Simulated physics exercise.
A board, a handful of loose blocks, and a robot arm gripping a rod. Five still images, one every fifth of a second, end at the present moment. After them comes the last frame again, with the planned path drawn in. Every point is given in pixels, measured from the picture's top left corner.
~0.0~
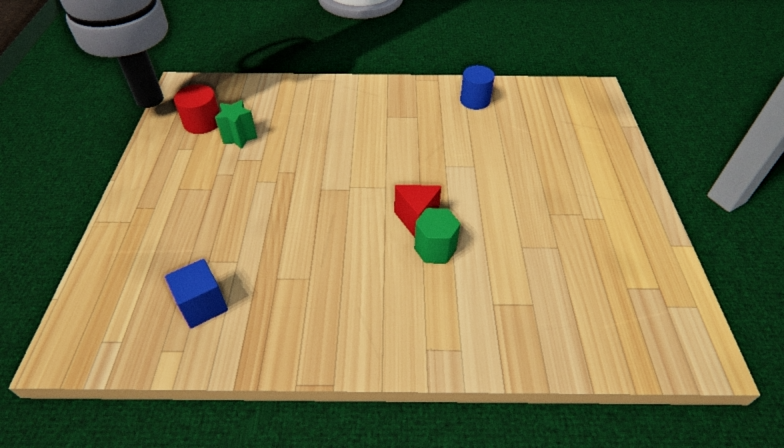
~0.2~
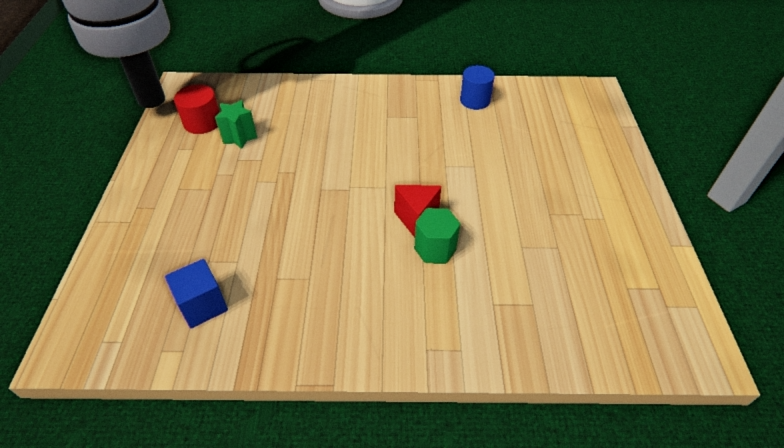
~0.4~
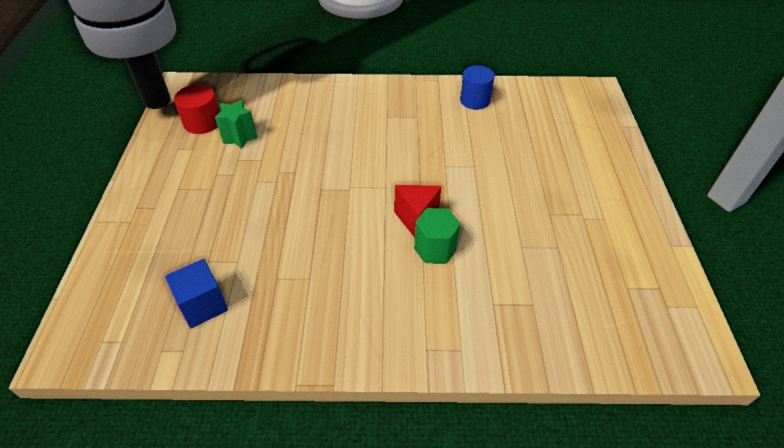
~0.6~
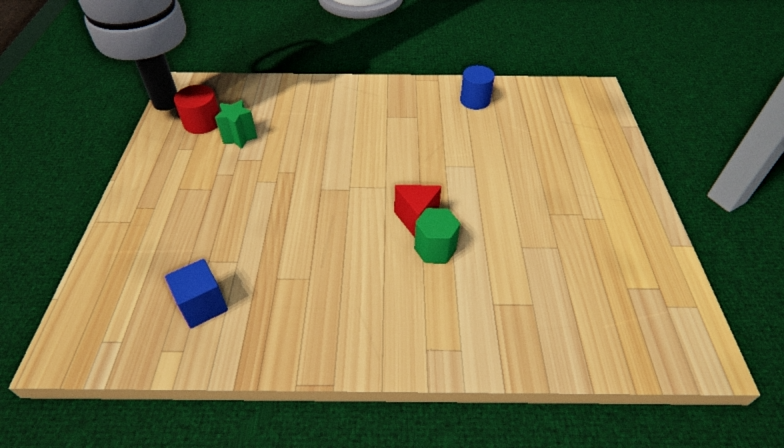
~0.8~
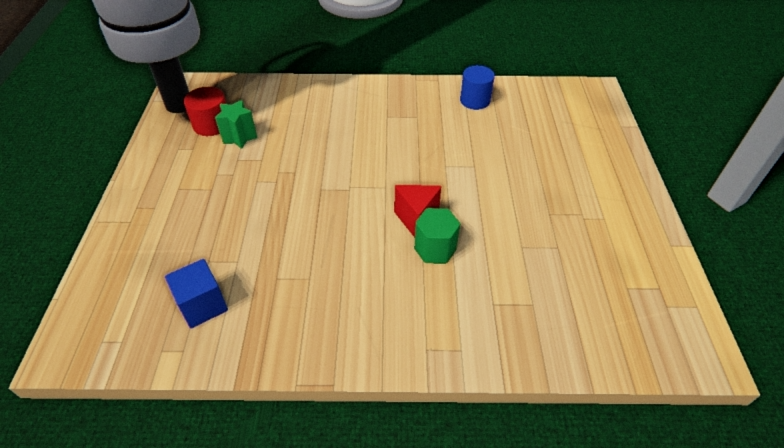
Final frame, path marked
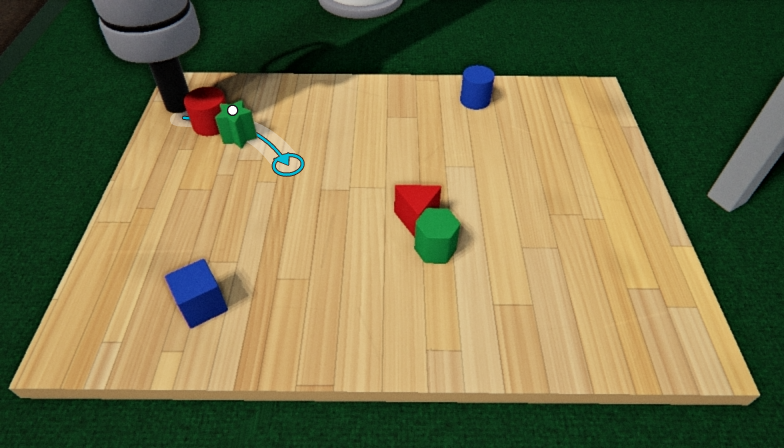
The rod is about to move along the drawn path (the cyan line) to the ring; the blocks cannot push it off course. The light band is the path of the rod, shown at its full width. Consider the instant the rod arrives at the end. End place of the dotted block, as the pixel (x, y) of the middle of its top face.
Expect it around (287, 156).
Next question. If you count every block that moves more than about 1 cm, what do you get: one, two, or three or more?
My prediction: Two blocks.
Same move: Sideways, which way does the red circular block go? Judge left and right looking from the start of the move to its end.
It goes left.
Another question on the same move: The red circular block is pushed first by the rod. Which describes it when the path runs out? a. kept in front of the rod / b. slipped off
b: Slipped off.
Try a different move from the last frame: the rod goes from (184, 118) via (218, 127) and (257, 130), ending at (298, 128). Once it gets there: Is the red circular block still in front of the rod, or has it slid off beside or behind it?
The rod still has it in front.
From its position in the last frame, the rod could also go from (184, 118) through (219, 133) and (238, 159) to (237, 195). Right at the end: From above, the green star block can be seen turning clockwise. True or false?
True - the claim holds.
The line goes from (184, 118) by way of (227, 123) and (263, 139) to (288, 165); the dot is on the green star block.
On the path given first. One third of the way, rod at (225, 111); red circular block at (251, 103); green star block at (259, 122), turned 65° clockwise.
Two thirds of the way, rod at (261, 127); red circular block at (292, 112); green star block at (269, 131), turned 115° clockwise.
At the end, rod at (286, 152); red circular block at (307, 116); green star block at (288, 156), turned 145° clockwise.
